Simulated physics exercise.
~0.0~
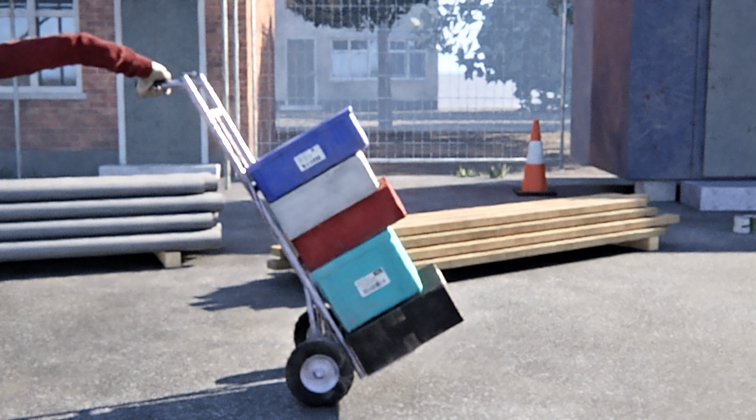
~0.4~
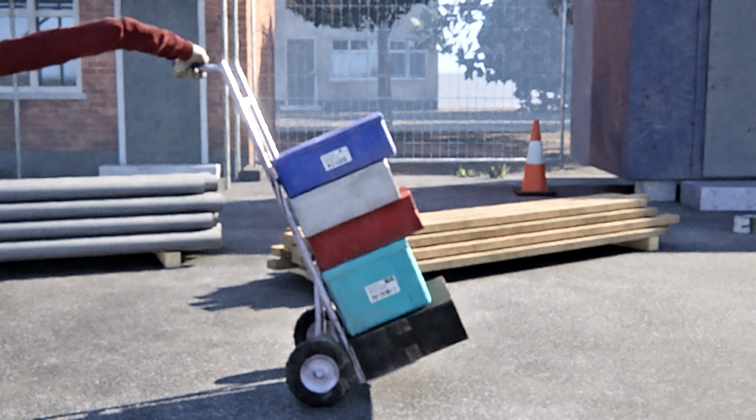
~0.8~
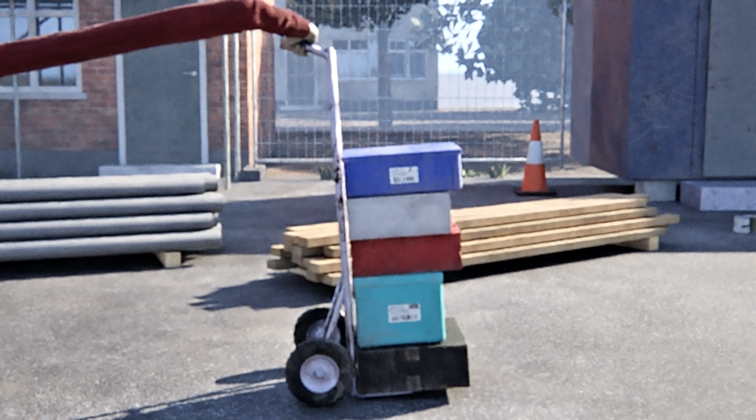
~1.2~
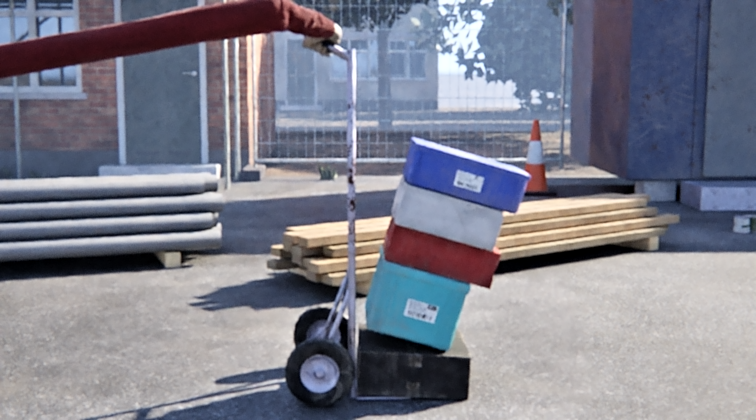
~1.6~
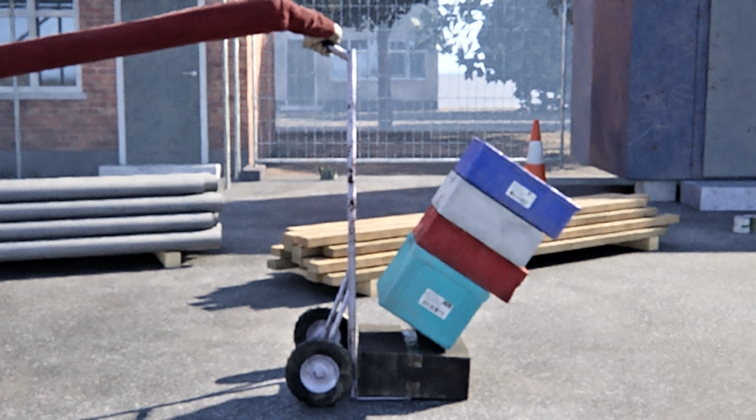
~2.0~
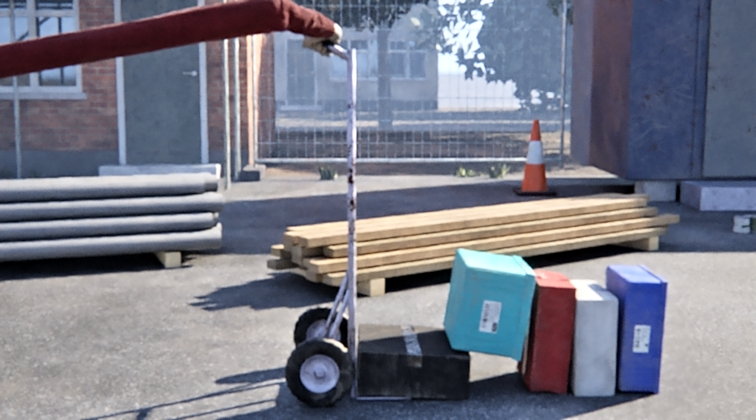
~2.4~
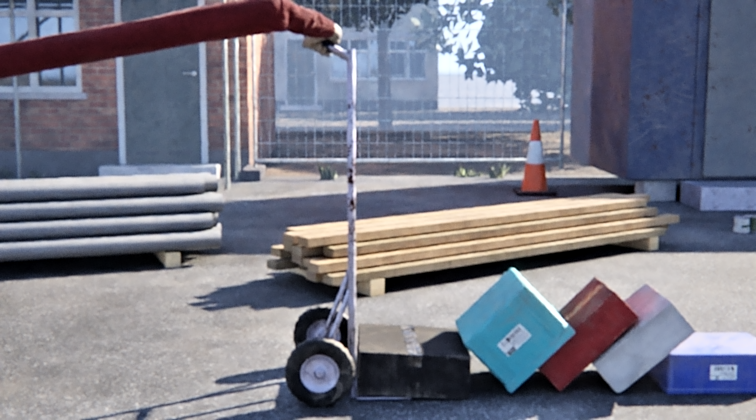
A hand truck carrying a stack of five boxes leans back toward the left, held at the top by a red-sleeved arm in a paved yard. The arm swings it forward until it stands upright and stops. The turquoise tote and the red, white and blue boxes above it keep tipping right together, pivoting over the black box at the bottom. They topple off and land in a row on their sides. The row then slumps rightward, leaving the blue one flat and the others leaning, while the black box stays on the upright truck.
